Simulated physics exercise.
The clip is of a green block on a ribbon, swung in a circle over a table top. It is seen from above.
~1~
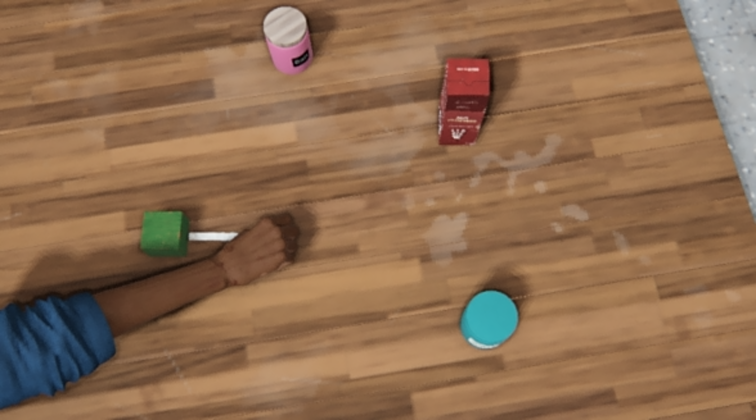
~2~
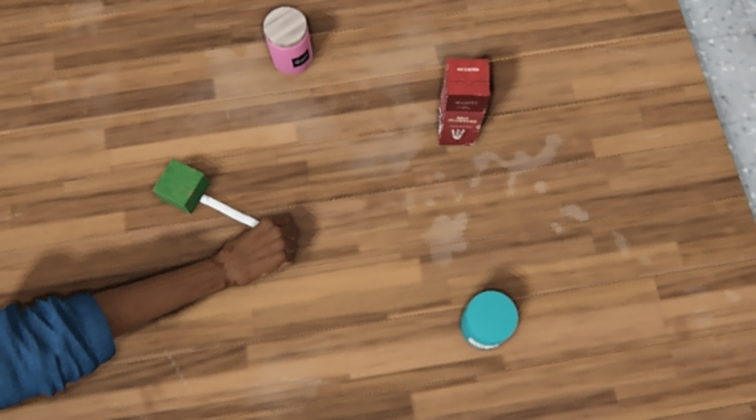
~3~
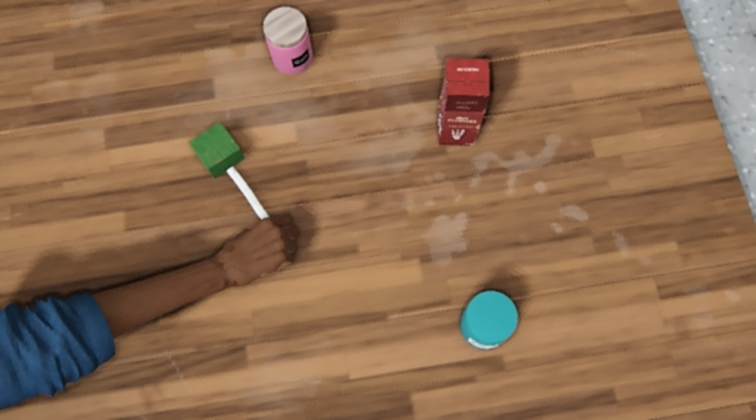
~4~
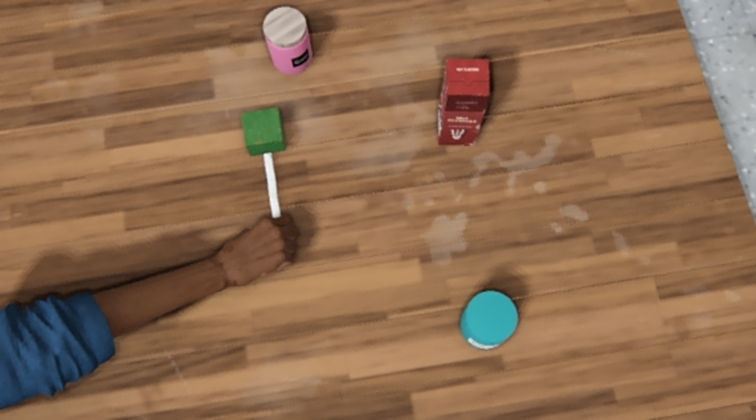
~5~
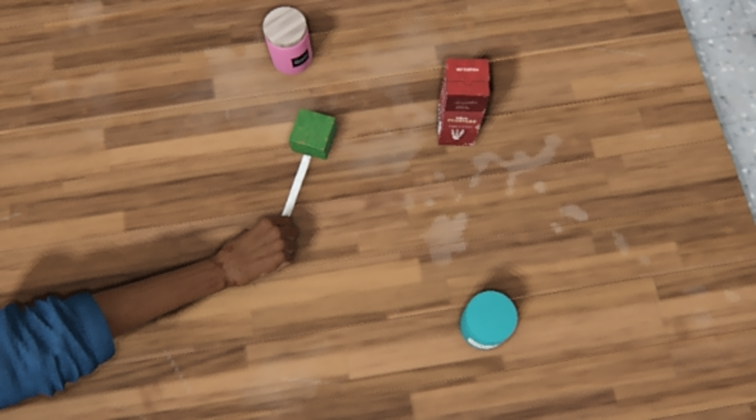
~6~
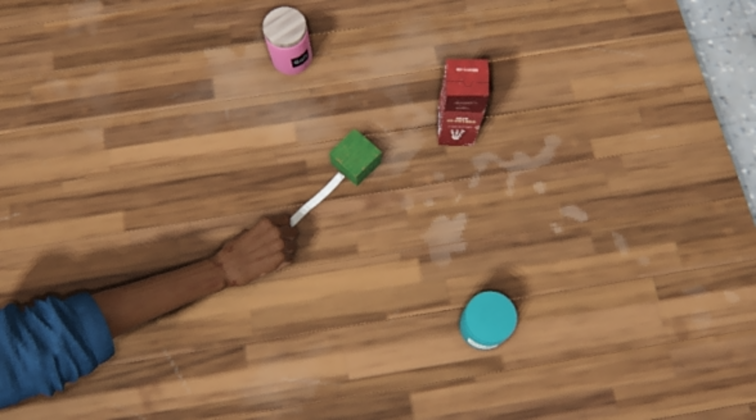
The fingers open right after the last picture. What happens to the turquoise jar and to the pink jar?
The turquoise jar gets hit, the pink jar escapes it.
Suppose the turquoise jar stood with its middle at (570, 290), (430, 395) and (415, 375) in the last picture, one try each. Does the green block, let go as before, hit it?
First try: It remains clear; second try: It escapes; third try: It remains clear.
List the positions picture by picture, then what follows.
Green block (161, 230); turquoise jar (492, 316); pink jar (285, 25); red carton (469, 76), in the first picture.
Green block (178, 182), in the second picture.
Green block (214, 145), in the third picture.
Green block (262, 126), in the fourth picture.
Green block (312, 129), in the fifth picture.
Green block (355, 152); turquoise jar (491, 317); pink jar (284, 25); red carton (468, 77); going round clockwise, in the sixth picture.
Then, 0.08 s past the final frame, block near (417, 233).
Then, 0.20 s past the final frame, block near (466, 290); turquoise jar pushed aside.
When it is over, block near (469, 291); turquoise jar pushed aside. The turquoise jar takes the knock and the pink jar stays untouched.
